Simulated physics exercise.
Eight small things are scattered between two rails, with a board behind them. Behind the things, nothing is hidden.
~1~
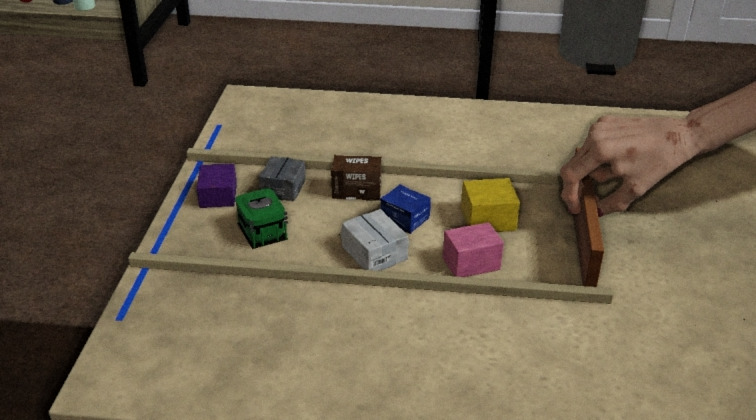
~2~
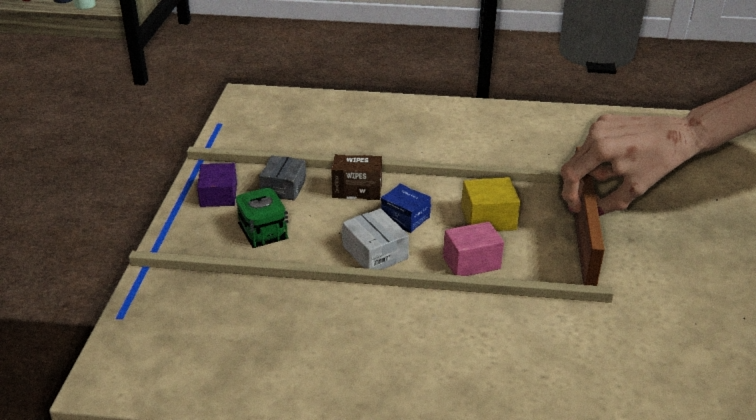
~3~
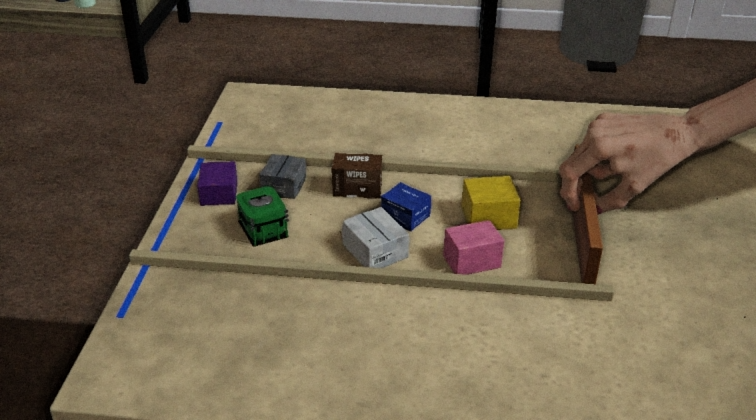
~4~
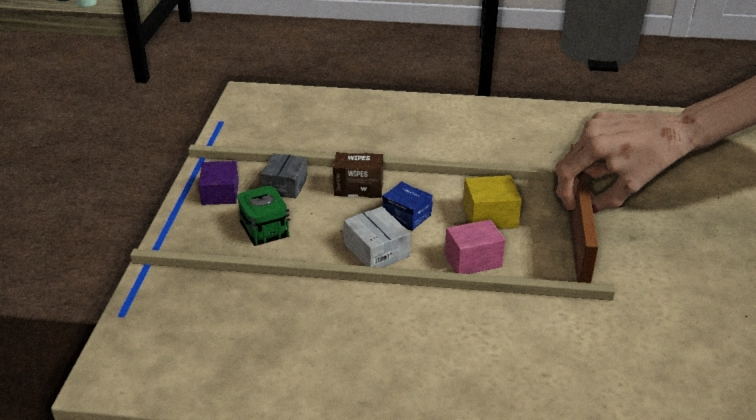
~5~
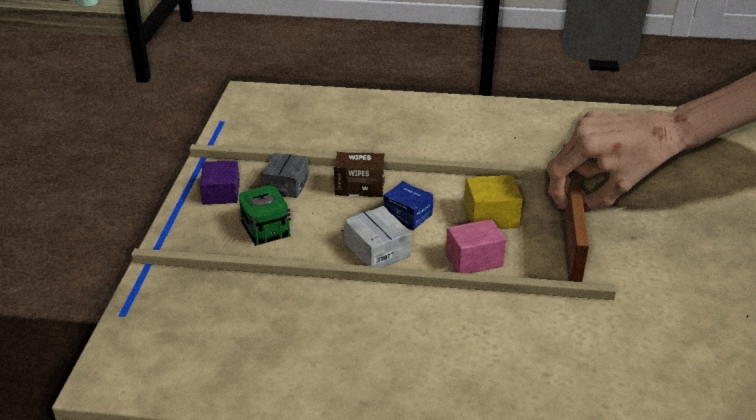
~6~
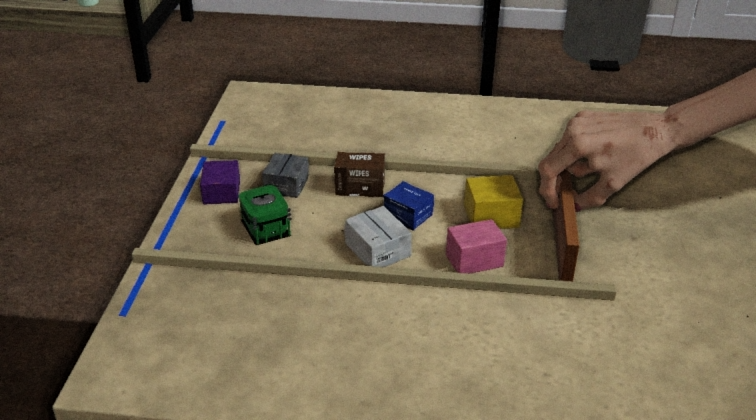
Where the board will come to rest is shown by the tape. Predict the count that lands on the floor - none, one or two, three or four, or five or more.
The count on the floor is five or more.
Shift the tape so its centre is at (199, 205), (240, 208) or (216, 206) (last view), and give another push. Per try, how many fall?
Those tries give 5, 2 and 4.
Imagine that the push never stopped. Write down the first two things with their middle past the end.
Order, earliest first: The green case; the purple block.
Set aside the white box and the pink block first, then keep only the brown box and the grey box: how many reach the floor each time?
Tally of falls: 5 for the first try, 6 for the second.
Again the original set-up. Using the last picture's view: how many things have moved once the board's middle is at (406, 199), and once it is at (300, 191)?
5 and 8.
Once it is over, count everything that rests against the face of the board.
Tally at the end: 1.
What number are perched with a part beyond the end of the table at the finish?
It would come to 1.
Early on, none off yet; purple block at rest near (221, 182); green case at rest near (265, 214); grey box at rest near (286, 175).
A while later, none off yet; purple block travelled about its own width near (194, 182); green case travelled well along near (183, 208); grey box travelled well along near (226, 167).
Finally, the number that fall off is five or more; lost, yellow block, pink block, blue box, white box, grey box, green case and purple block.
